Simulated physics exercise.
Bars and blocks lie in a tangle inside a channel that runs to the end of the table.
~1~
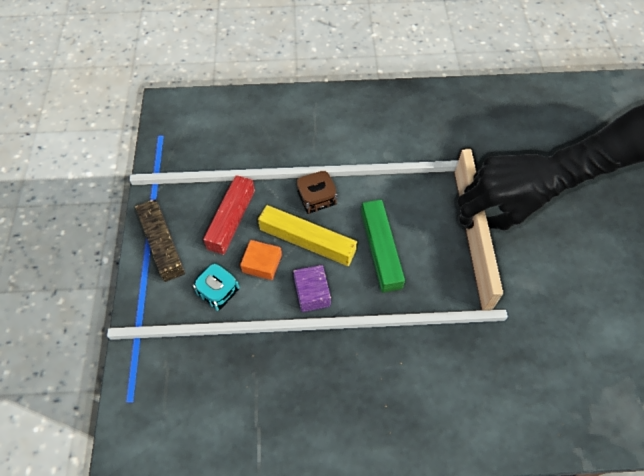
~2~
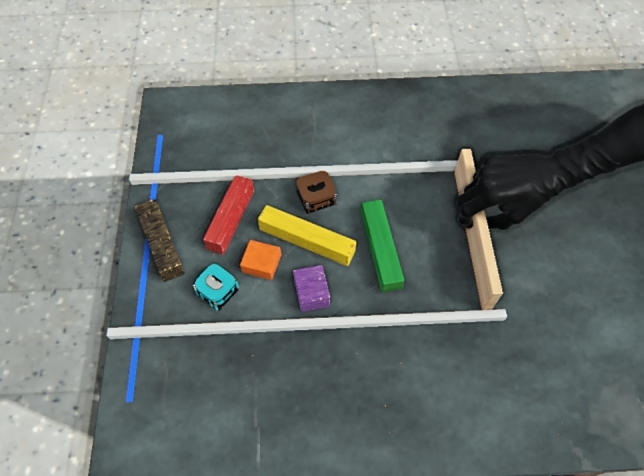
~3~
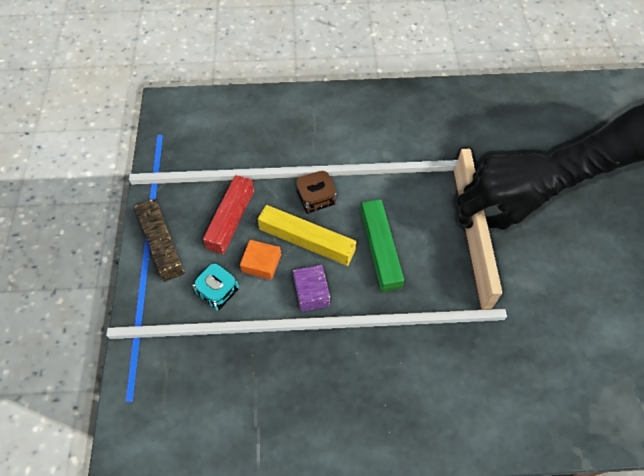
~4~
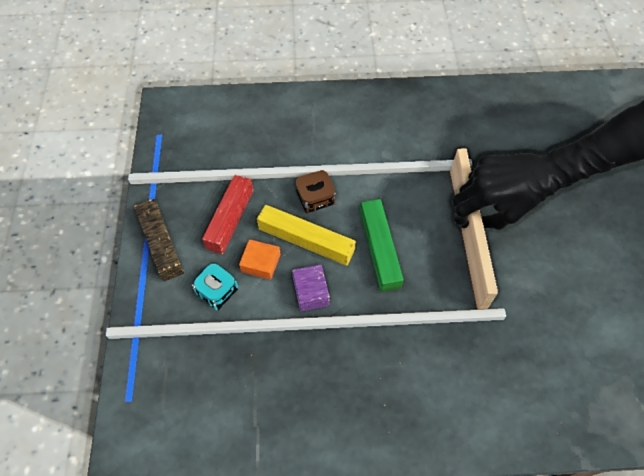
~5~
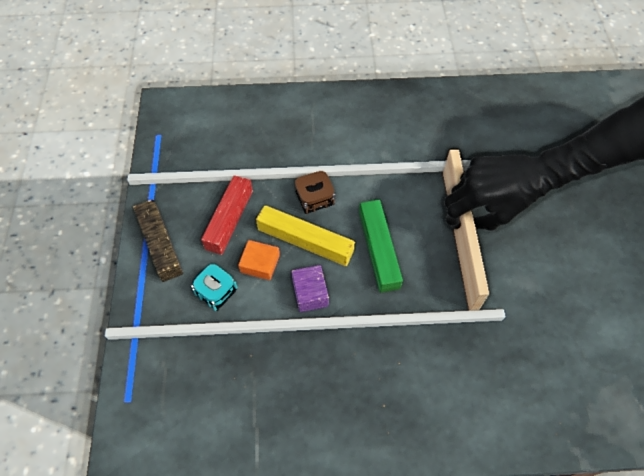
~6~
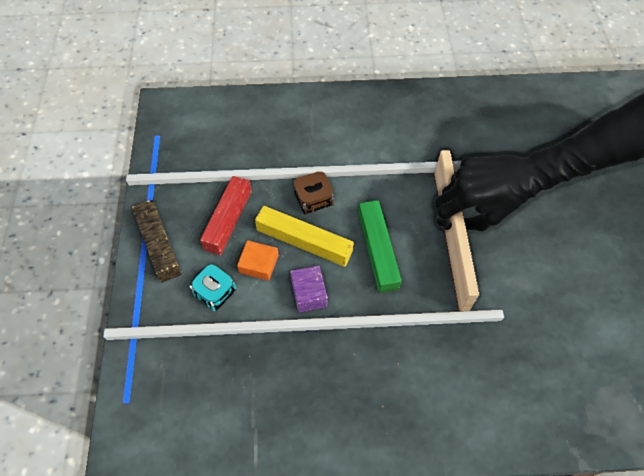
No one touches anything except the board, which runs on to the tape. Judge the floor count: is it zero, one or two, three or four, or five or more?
The push is going to knock off more than four.
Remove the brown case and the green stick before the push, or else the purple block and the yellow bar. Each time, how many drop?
Counts - first: 4; second: 4.
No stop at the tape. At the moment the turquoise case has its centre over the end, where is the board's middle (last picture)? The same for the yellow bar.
The middle is at (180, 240) when it's the turquoise case, and at (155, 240) when it's the yellow bar.
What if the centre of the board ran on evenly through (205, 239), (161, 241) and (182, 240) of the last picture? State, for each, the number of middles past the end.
Taking the places in turn, the counts are 1, 4 and 2.
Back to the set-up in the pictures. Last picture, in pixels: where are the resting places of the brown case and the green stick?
First (131, 197), then (130, 257).
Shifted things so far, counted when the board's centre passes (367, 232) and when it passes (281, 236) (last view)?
Moved so far: 2, then 7.
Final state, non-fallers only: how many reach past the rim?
1, I think.
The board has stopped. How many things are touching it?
2 in contact.
Early on, none off yet; black bar at rest near (157, 240); turquoise case at rest near (214, 288); red bar at rest near (227, 215).
A while later, none off yet; black bar at rest near (157, 240); turquoise case travelled about its own width near (184, 299); red bar travelled a little near (199, 206).
Further along, one off so far; black bar on its side near (97, 281); turquoise case travelled well along near (116, 311); red bar travelled about its own width near (122, 207).
Finally, the number that fall off is five or more; lost, purple block, yellow bar, orange block, red bar, turquoise case and black bar.
